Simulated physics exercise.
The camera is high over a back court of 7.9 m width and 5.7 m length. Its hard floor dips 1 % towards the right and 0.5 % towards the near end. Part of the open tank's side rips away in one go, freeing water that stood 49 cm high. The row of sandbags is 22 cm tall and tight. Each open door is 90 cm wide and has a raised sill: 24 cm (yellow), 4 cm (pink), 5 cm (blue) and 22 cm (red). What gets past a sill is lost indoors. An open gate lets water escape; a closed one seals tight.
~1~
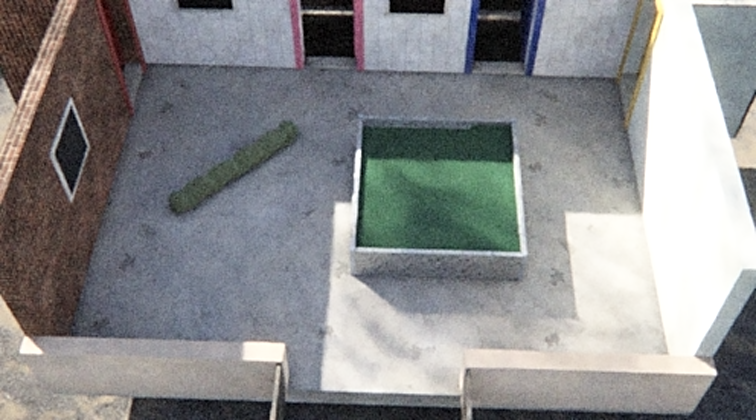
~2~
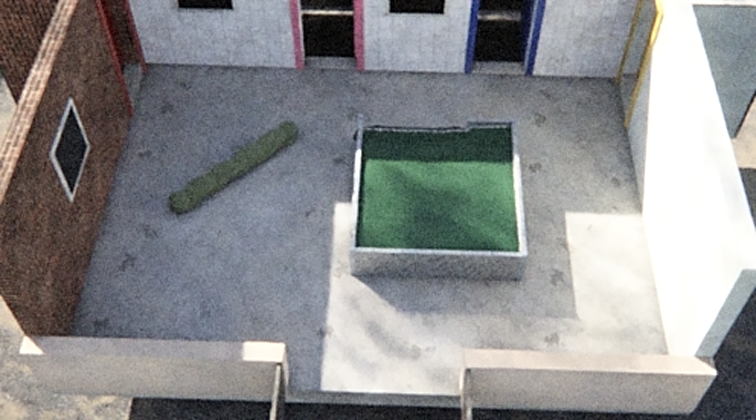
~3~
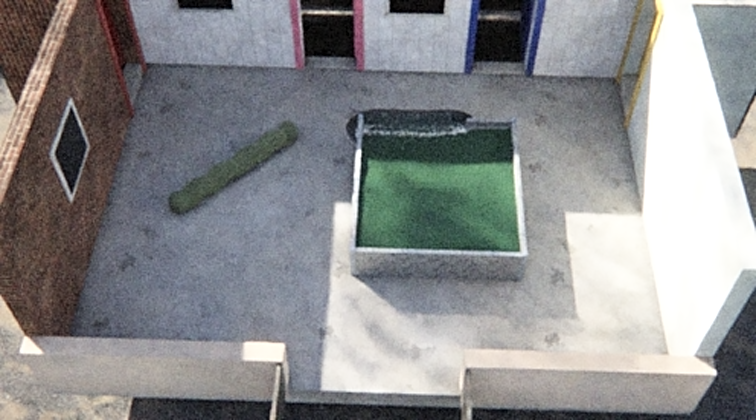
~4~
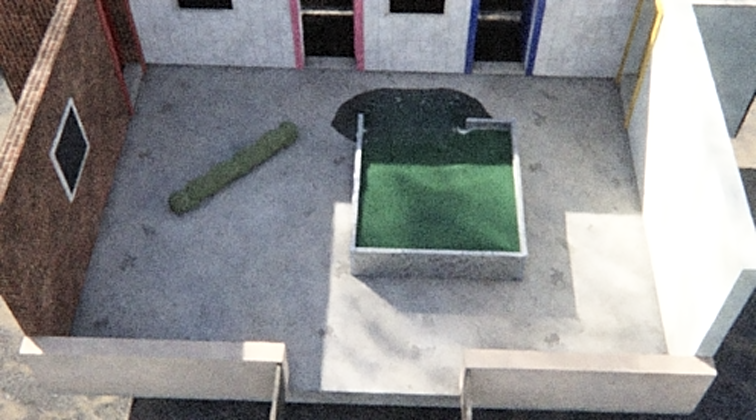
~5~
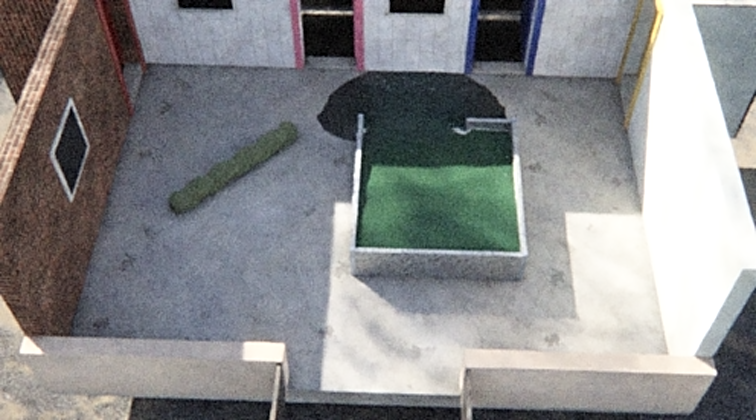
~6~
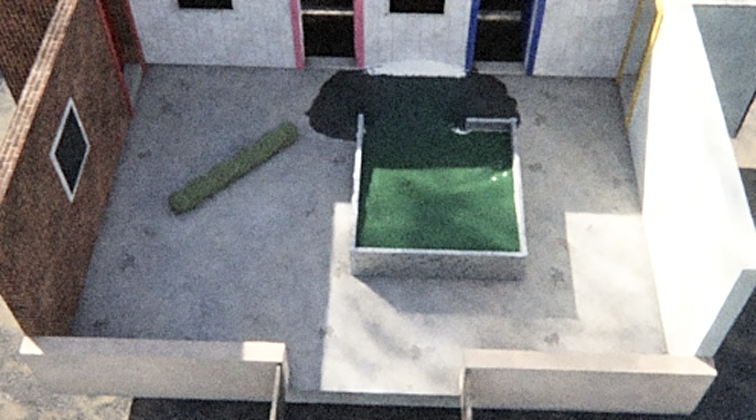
Dark water bursting through the far side of a square green tank and spreading across a grey walled courtyard towards coloured doorways.
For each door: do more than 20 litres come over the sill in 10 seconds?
Door by door: At the yellow door it stays under the limit; at the pink door it exceeds the limit; at the blue door it goes over the limit; at the red door it stays under the limit.
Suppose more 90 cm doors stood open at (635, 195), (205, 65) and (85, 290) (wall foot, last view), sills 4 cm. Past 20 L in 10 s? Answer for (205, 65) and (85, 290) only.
In turn: Above, below.
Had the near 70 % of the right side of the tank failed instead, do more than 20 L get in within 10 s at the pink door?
Against that limit: Pink below.
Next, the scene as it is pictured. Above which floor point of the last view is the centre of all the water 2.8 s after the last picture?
At about (409, 149).
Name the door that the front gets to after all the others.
The red one.
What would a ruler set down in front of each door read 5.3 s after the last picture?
Depths in cm: Yellow 15, pink 9, blue 9, red 10.
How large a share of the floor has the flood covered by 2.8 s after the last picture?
Near 40 per cent is wet.
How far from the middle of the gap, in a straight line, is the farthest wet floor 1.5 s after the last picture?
About 4.0 m.
Then, 0.7 s after the last picture water covers 15 % of the floor and is deepest (36 cm) near (404, 81); yellow door not reached, pink door 14 cm at the sill, 8 L in, blue door 14 cm at the sill, 10 L in, red door not reached.
Then, 1.5 s after the last picture water covers 20 % of the floor and is deepest (35 cm) near (404, 81); yellow door 9 cm at the sill, 0 L in, pink door 17 cm at the sill, 50 L in, blue door 14 cm at the sill, 36 L in, red door not reached.
Then, 2.8 s after the last picture water covers 40 % of the floor and is deepest (23 cm) near (612, 95); yellow door 23 cm at the sill, 0 L in, pink door 13 cm at the sill, 126 L in, blue door 11 cm at the sill, 74 L in, red door 19 cm at the sill, 0 L in.
Then, 5.3 s after the last picture water covers 65 % of the floor and is deepest (16 cm) near (610, 80); yellow door 15 cm at the sill, 0 L in, pink door 9 cm at the sill, 177 L in, blue door 9 cm at the sill, 108 L in, red door 10 cm at the sill, 0 L in.
Then, 9.3 s after the last picture water covers 85 % of the floor and is deepest (12 cm) near (664, 385); yellow door 9 cm at the sill, 0 L in, pink door 5 cm at the sill, 202 L in, blue door 5 cm at the sill, 123 L in, red door 6 cm at the sill, 0 L in.
